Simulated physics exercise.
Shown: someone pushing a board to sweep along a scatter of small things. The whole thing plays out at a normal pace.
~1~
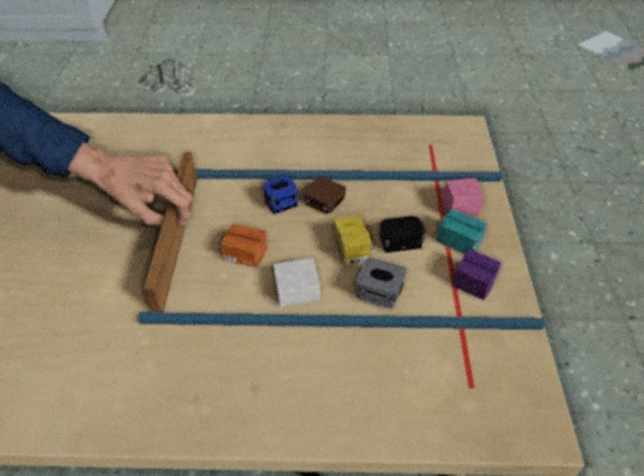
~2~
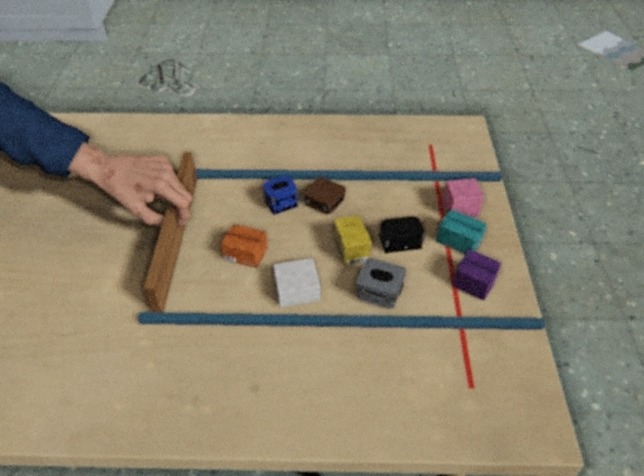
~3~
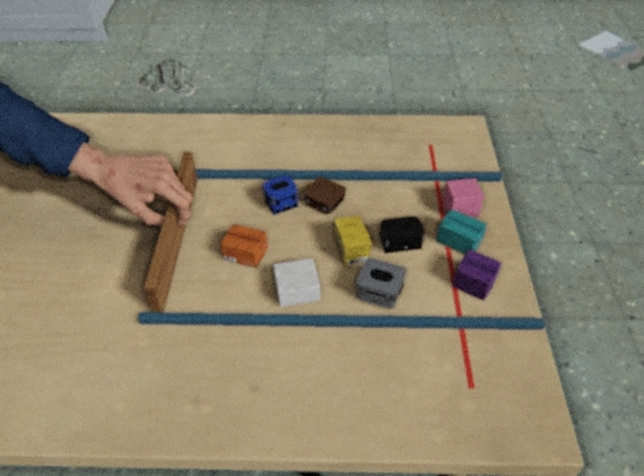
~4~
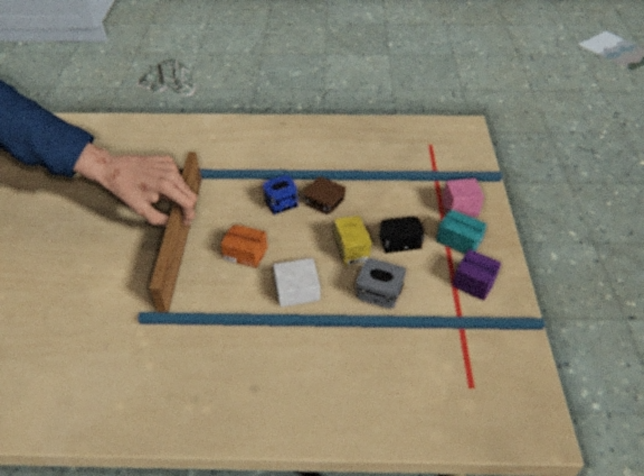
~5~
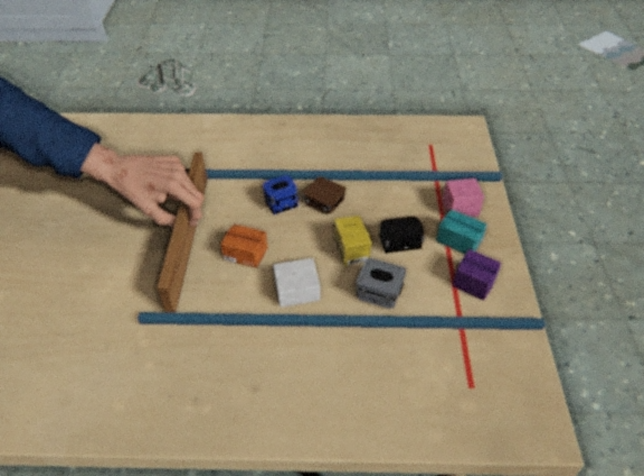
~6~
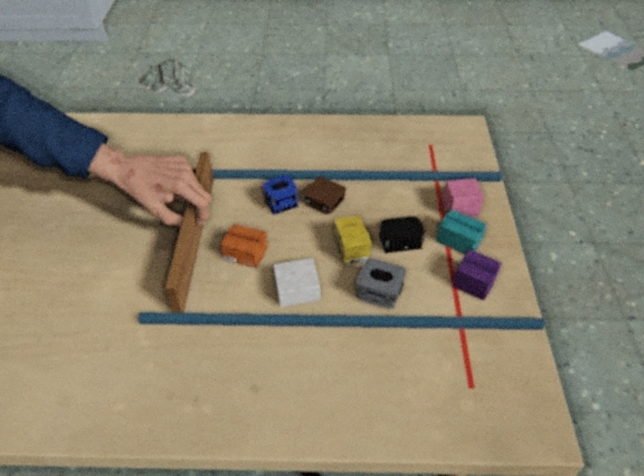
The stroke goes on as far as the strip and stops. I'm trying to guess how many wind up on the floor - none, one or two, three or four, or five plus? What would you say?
I expect that three pieces or four will leave the table.
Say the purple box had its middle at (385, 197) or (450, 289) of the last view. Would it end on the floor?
Results in order - down; down.
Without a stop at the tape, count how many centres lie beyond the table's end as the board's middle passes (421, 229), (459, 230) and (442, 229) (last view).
Per position: 1 / 4 / 4.
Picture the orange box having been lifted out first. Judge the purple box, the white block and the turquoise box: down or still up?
So: The purple box goes down, the white block does not drop, the turquoise box goes down.
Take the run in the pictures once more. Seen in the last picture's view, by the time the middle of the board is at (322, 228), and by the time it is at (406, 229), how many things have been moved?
Up to then 7, and up to the other point 10.
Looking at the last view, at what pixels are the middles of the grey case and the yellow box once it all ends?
The first comes to rest at (518, 281), and the second at (501, 242).
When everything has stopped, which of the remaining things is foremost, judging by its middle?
The grey case finishes nearest.
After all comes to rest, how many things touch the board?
In total, 3.
Soon after, none off yet; pink block at rest near (463, 199); purple box at rest near (477, 275); turquoise box at rest near (461, 233).
In the end, the number that fall off is three or four; gone, black case, turquoise box, purple box and pink block.
